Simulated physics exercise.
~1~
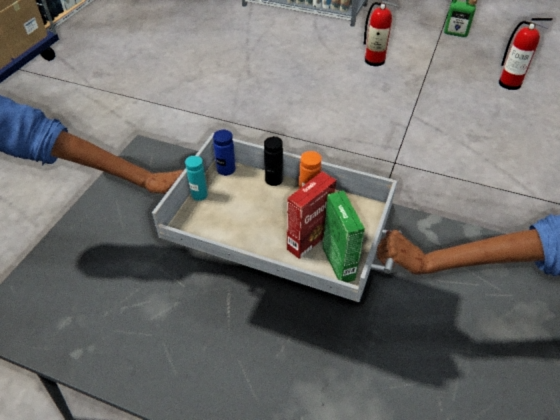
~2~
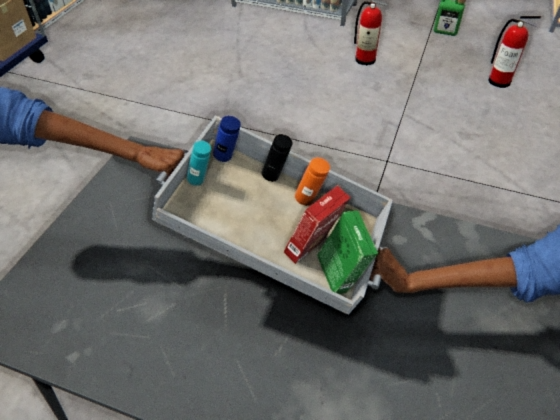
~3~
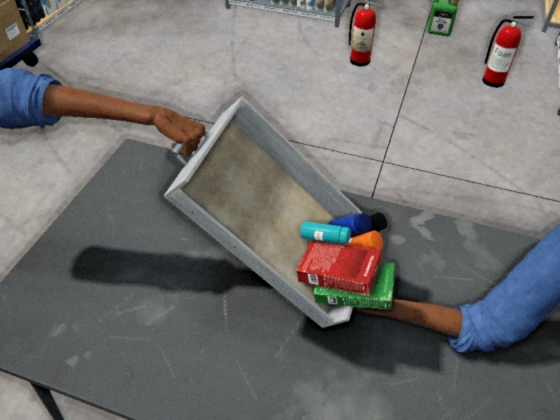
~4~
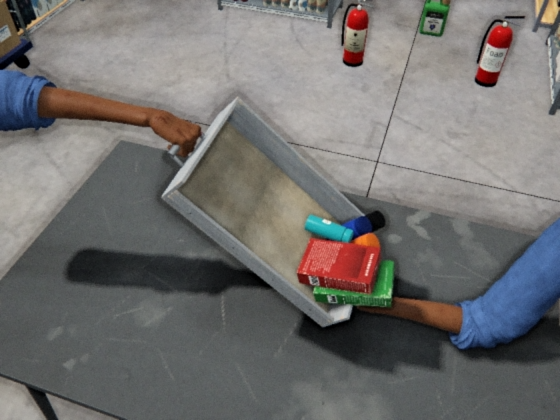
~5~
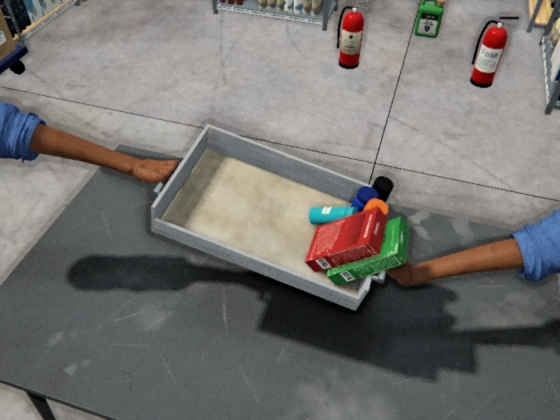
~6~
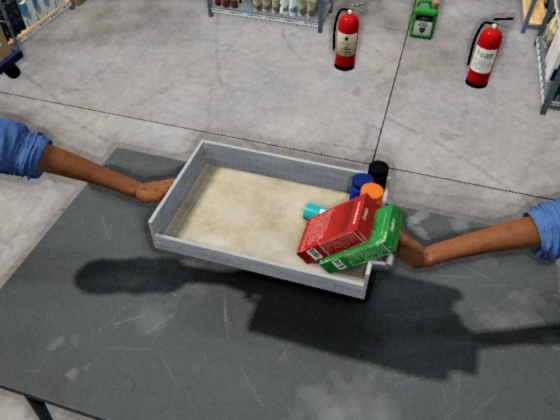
In a workshop, two hands held an open crate of four shakers and two packets over a dark table, tipped it steeply down to the right so everything slid into that end, then leveled it, leaving the turquoise shaker and both packets toppled.
